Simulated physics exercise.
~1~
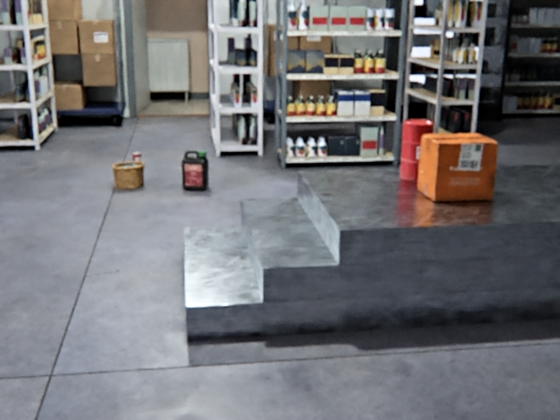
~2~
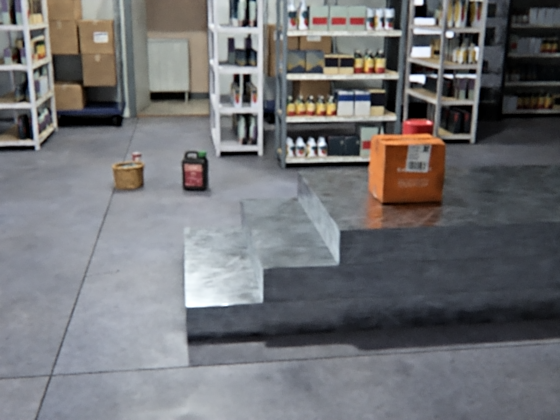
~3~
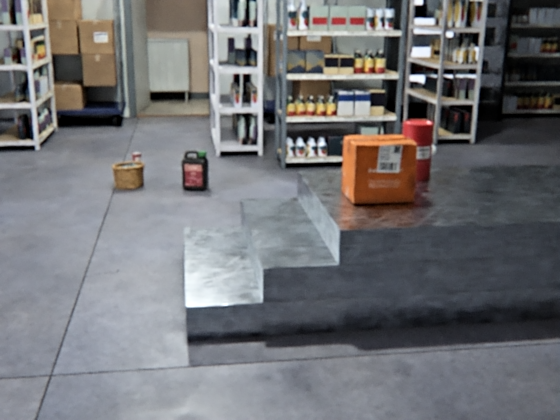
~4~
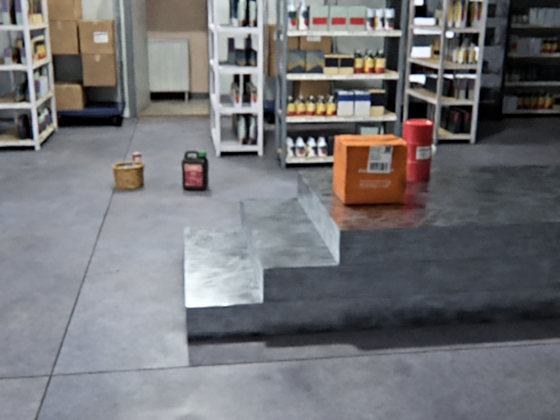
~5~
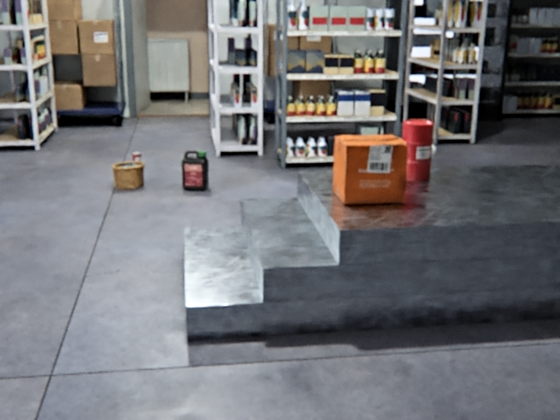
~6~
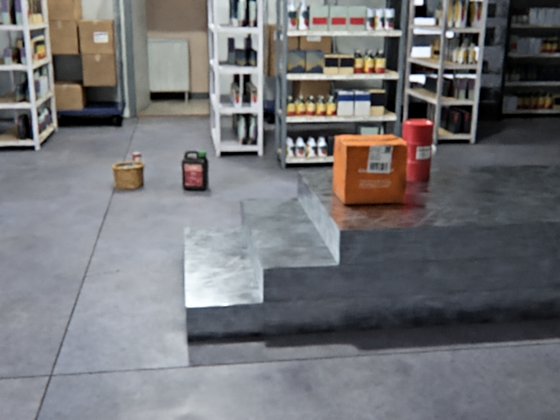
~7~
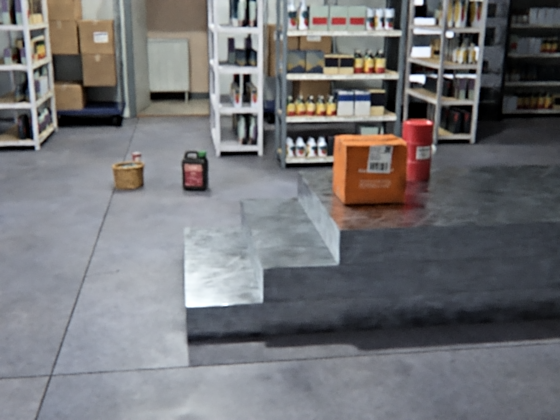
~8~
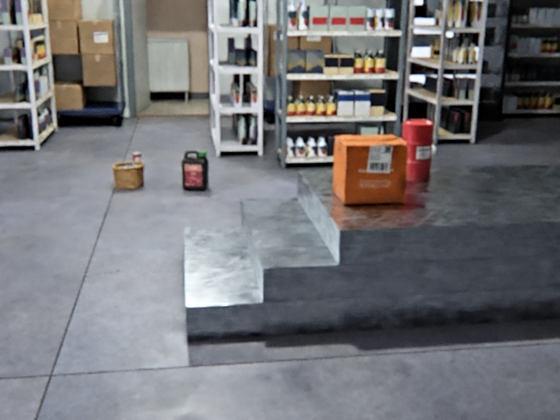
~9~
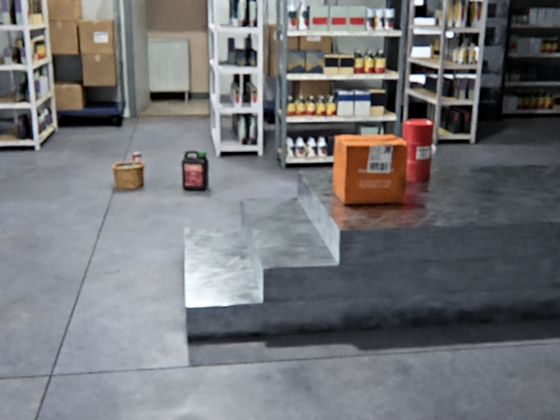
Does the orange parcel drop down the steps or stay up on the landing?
The orange parcel stays up on the landing, coming to rest near the edge above the steps.
